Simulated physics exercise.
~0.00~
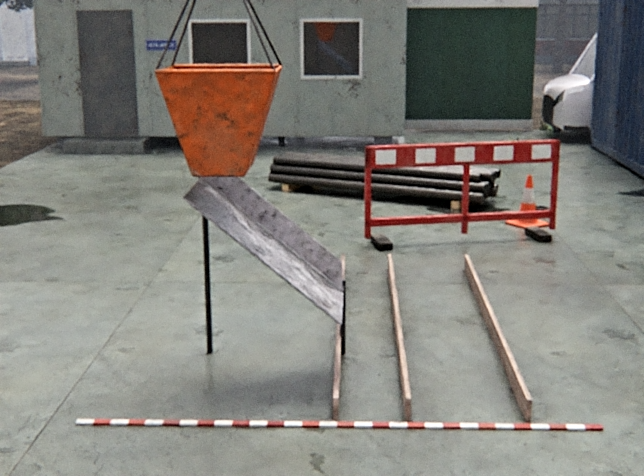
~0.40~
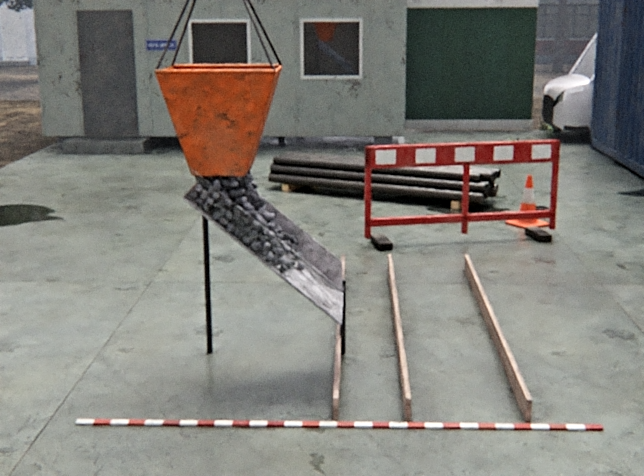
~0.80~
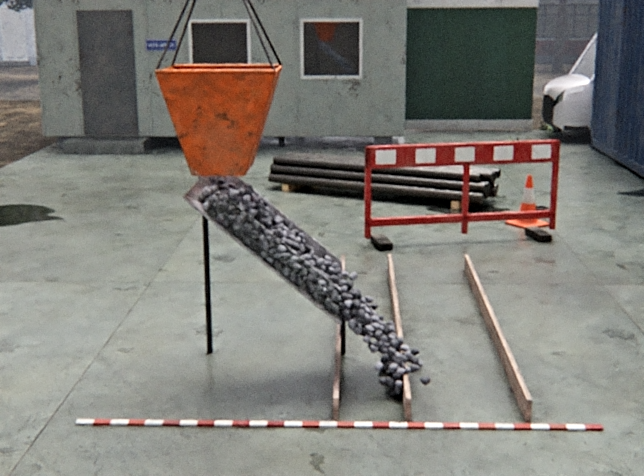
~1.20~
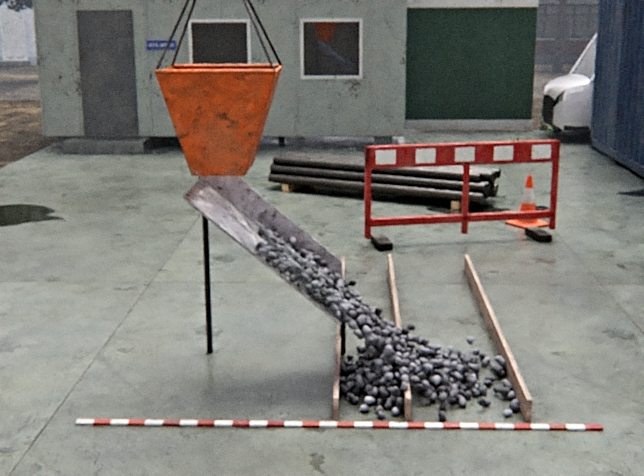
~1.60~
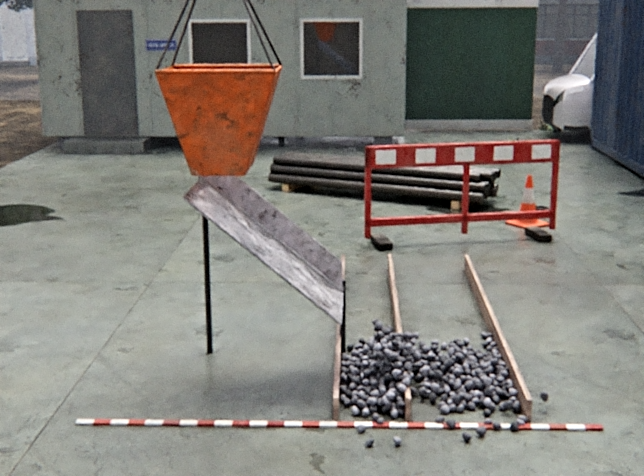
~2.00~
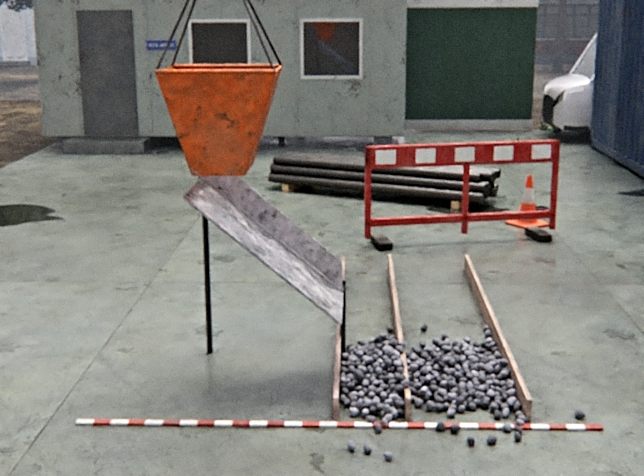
The video shows rounded grey stones pouring from a hanging orange skip onto a sloping steel chute, sliding down to the right and spilling over low boards on the concrete, where they settle almost evenly across two bays, with a few strays lying in front and to the right.
